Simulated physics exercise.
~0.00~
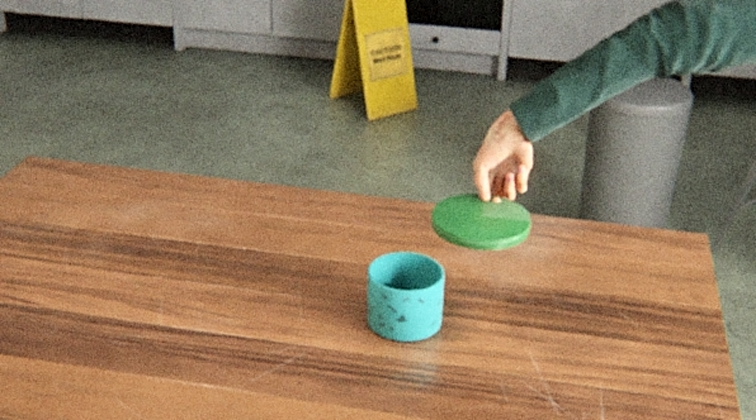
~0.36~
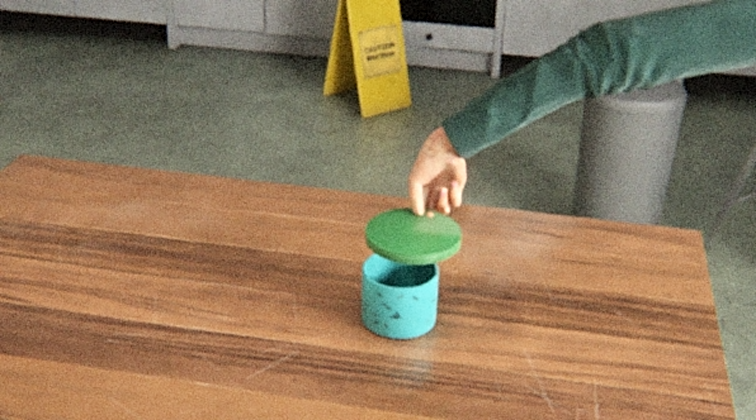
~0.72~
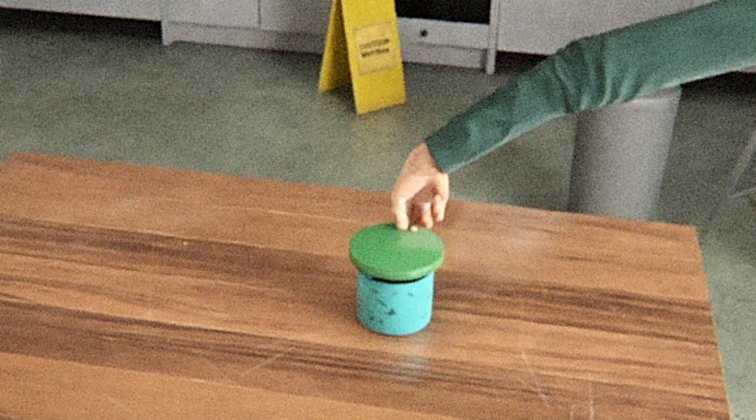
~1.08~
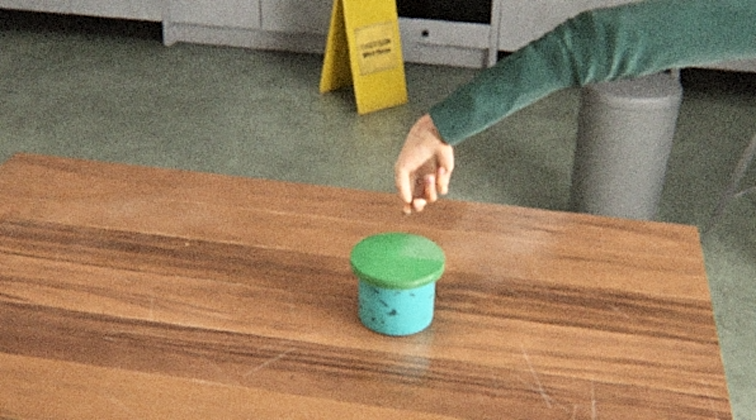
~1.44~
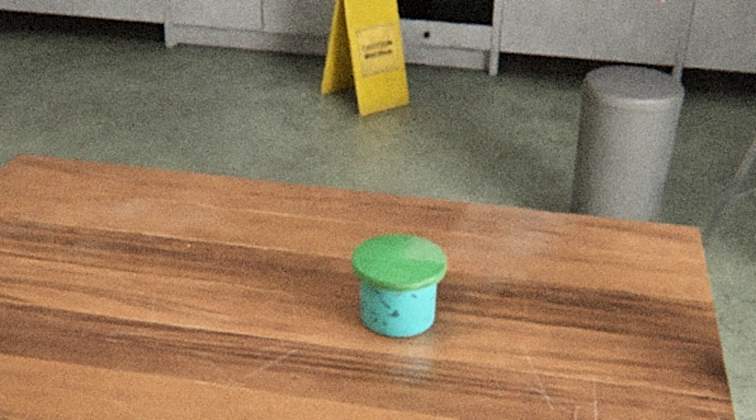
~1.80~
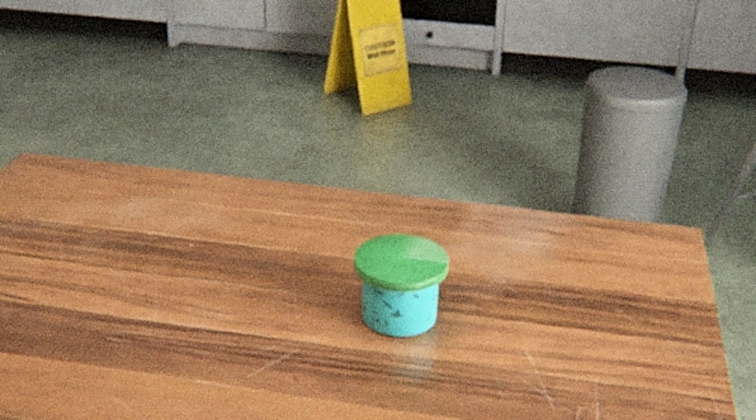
A hand in a green sleeve carried a round green coaster leftward over a small turquoise pot on a wooden table, lowered it onto the rim, then let go and withdrew, leaving the coaster resting on top and covering the opening.
